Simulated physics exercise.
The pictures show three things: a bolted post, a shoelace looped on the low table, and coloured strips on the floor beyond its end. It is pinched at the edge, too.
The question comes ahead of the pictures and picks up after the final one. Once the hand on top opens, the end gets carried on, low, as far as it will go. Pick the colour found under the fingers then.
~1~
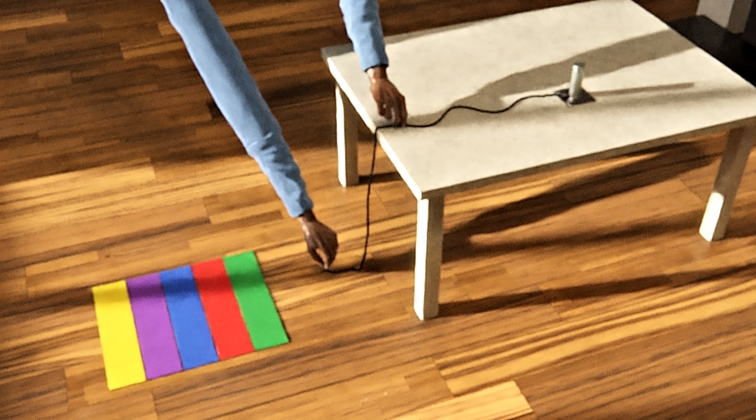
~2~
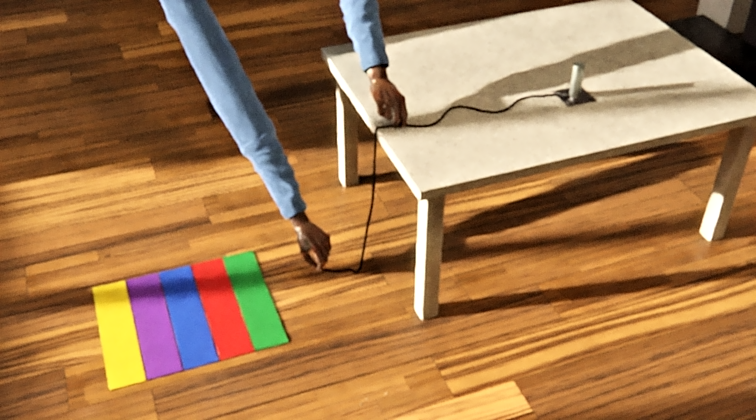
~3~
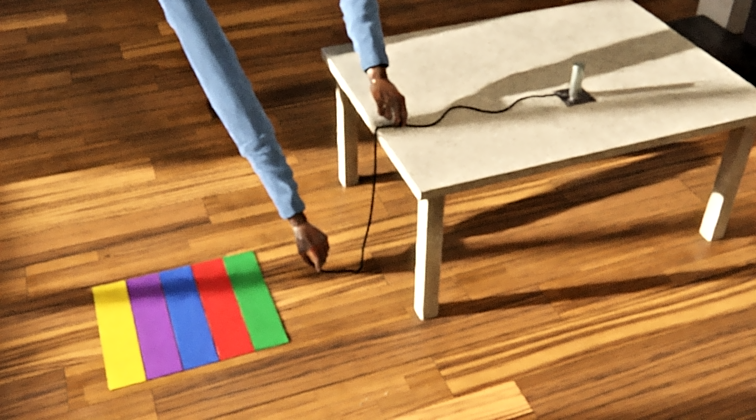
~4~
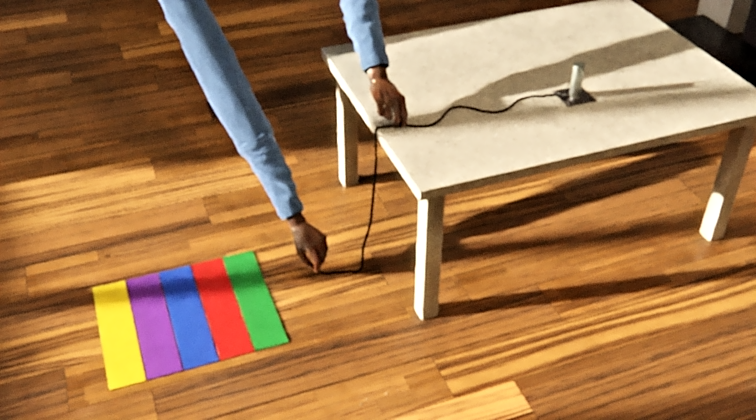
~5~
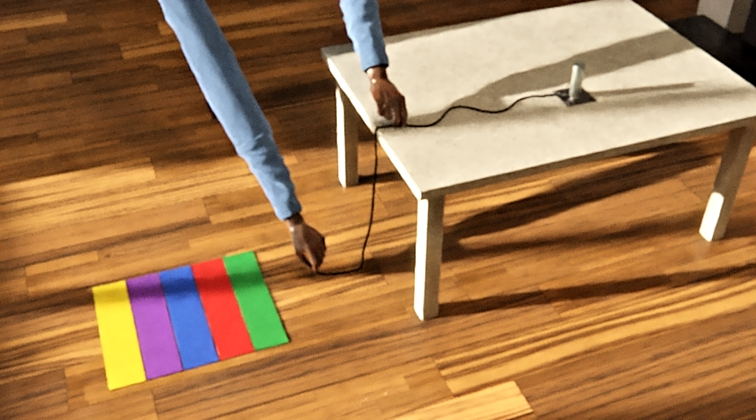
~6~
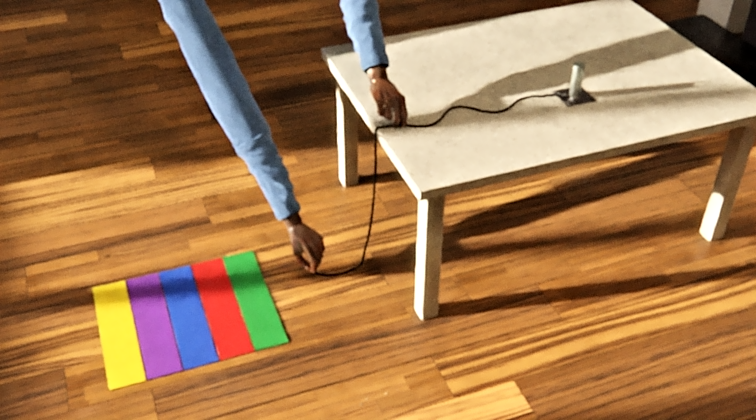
Blue is under them.
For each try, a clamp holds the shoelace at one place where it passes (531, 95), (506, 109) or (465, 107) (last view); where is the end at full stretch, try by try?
First try near (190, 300), second near (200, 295), third near (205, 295).
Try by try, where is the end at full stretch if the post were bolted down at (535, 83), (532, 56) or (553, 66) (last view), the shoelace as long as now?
Going through the tries, you get (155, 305), then (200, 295), then (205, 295).
A little later, end near (236, 287); over green.
Next, end near (204, 295); over red.
When it is tight, end near (186, 299); over blue. The end stops over the blue strip.
